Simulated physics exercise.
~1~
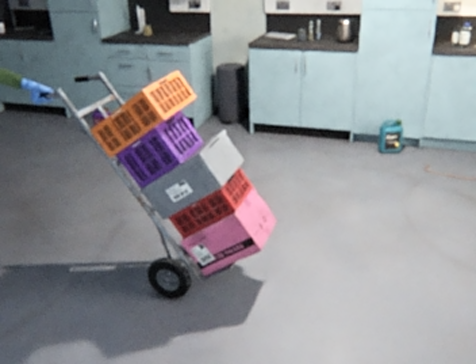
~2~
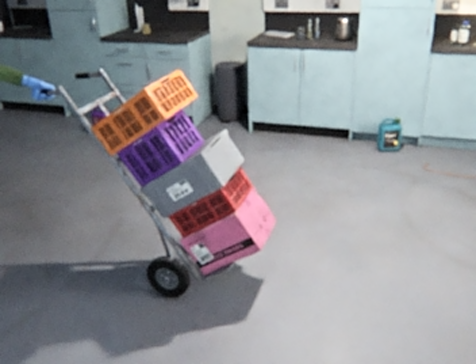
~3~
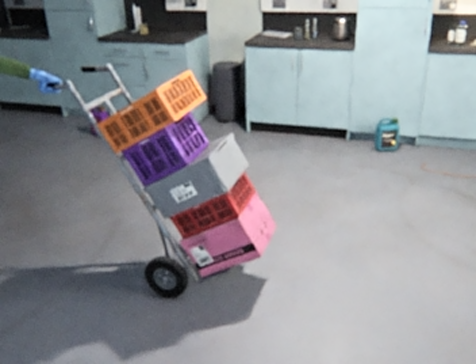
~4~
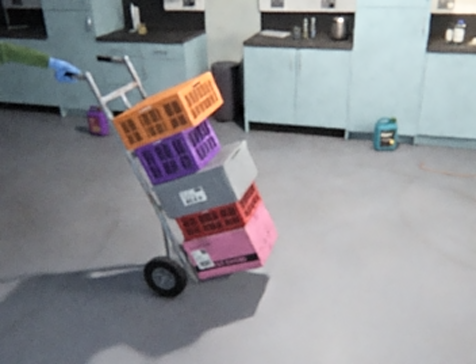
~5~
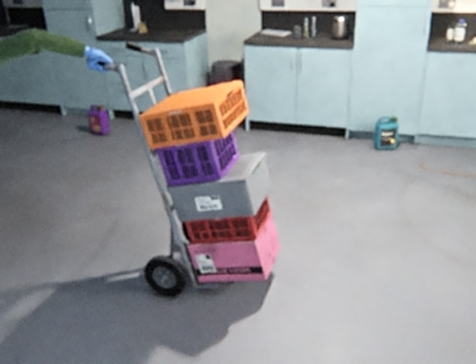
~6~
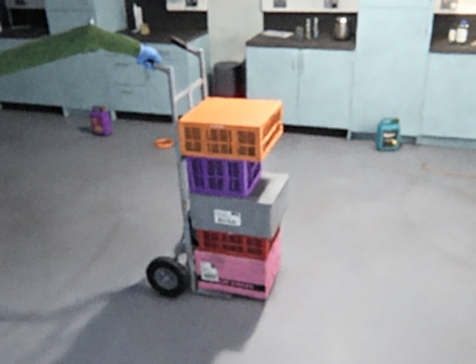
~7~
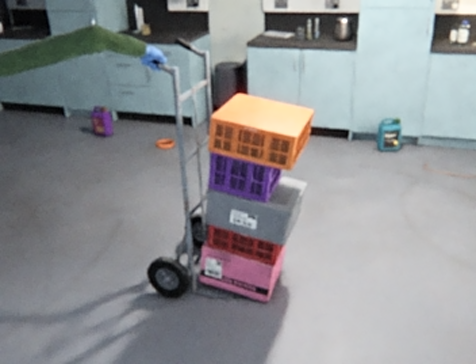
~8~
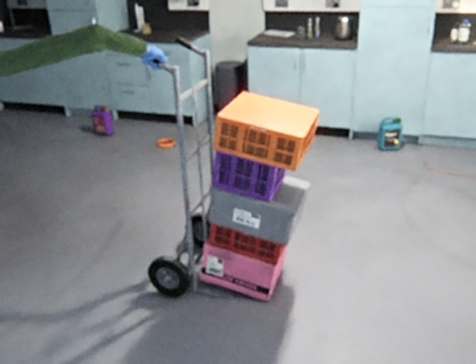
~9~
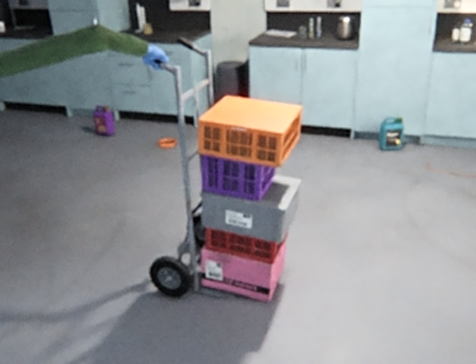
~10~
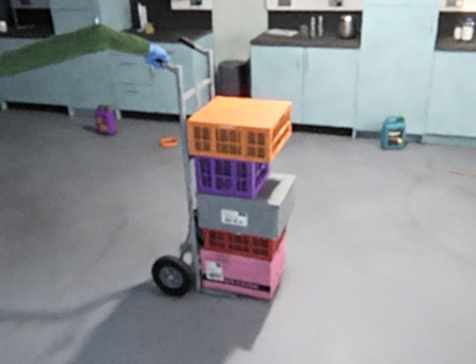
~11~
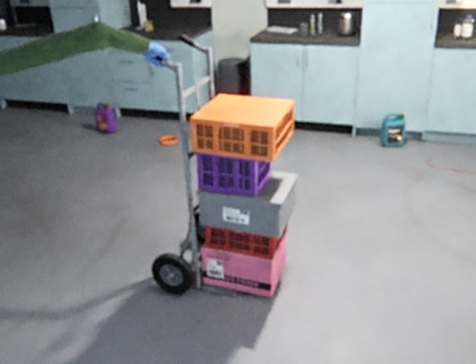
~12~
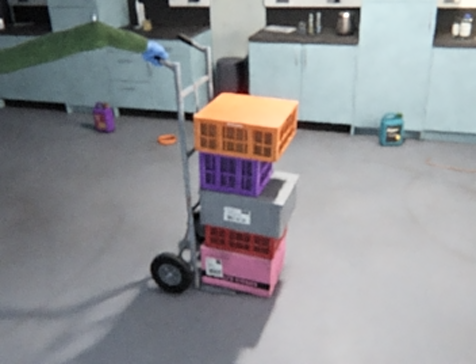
A leaning stack of boxes rests on a two-wheeled hand truck in a grey-floored room with pale blue cabinets, seen from slightly above. From top to bottom sit an orange crate, a purple crate, a grey tote, a red crate and a pink parcel. A blue-gloved hand in a green sleeve, reaching from the left, holds the handle and swings the truck upright. The stack tips rightward past level, its upper boxes leaning away from the frame, then rocks back left. It settles with everything still stacked and the hand on the handle.
